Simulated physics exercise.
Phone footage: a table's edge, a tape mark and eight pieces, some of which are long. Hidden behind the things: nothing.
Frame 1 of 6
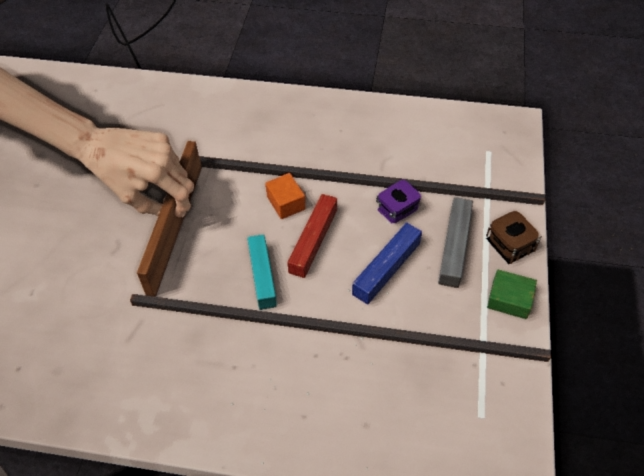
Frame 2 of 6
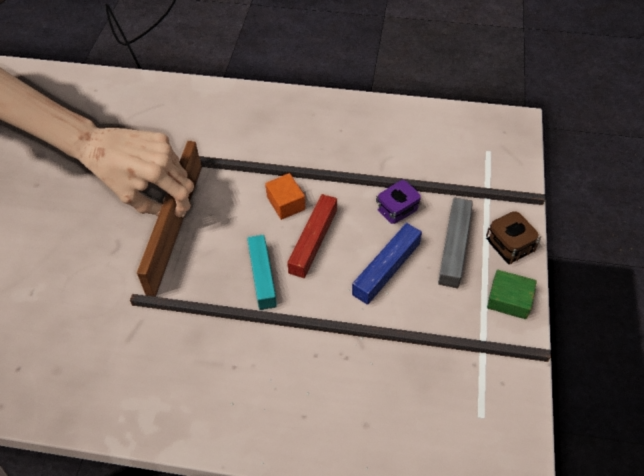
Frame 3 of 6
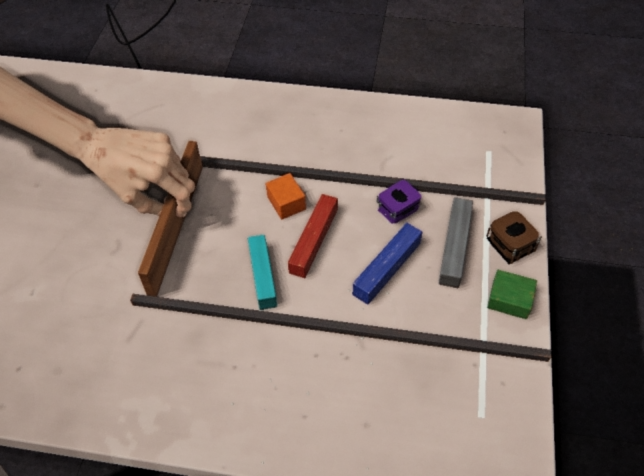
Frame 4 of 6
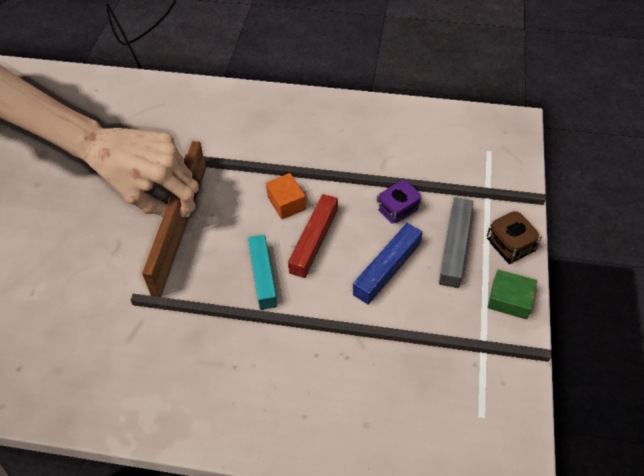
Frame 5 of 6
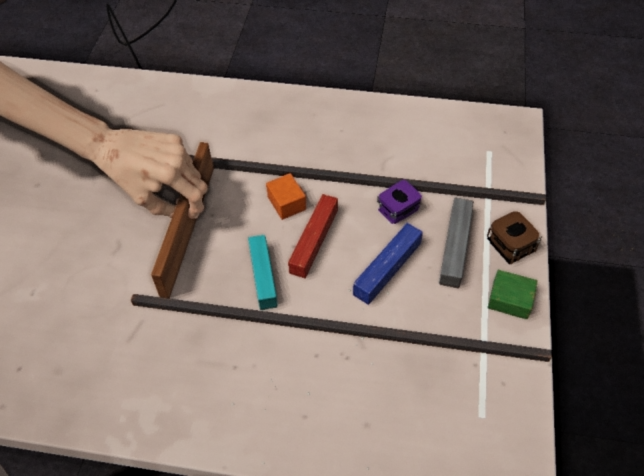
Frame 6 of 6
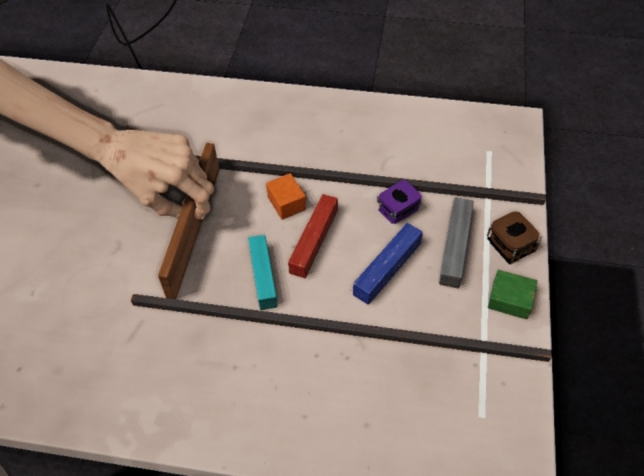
A hand holding a brown board upright slides it slightly right between dark rails, the coloured blocks and sticks ahead staying still.
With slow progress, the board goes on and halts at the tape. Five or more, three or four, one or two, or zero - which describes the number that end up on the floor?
The push clears off a handful of three or four.
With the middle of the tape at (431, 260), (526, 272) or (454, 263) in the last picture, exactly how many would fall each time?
Per try: 0; 6; 2.
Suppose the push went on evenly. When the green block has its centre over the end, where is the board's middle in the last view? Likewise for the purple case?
Roughly (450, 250); roughly (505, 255).
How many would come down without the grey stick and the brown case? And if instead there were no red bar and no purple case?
Taking the two tries in turn, it comes to 1 and 2.
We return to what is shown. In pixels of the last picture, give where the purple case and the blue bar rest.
The first one ends at (531, 212), the second at (543, 290).
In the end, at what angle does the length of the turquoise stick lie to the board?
It works out to near 0°.
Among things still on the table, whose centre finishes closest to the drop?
The blue bar finishes closest.
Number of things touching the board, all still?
That would be 2 of them.
Soon after, none off yet; green block at rest near (513, 294); brown case at rest near (513, 237); grey stick at rest near (457, 242).
Then, none off yet; green block at rest near (513, 294); brown case at rest near (513, 237); grey stick moved a little near (472, 245).
At rest, the number that fall off is three or four; fallen, grey stick, brown case and green block.
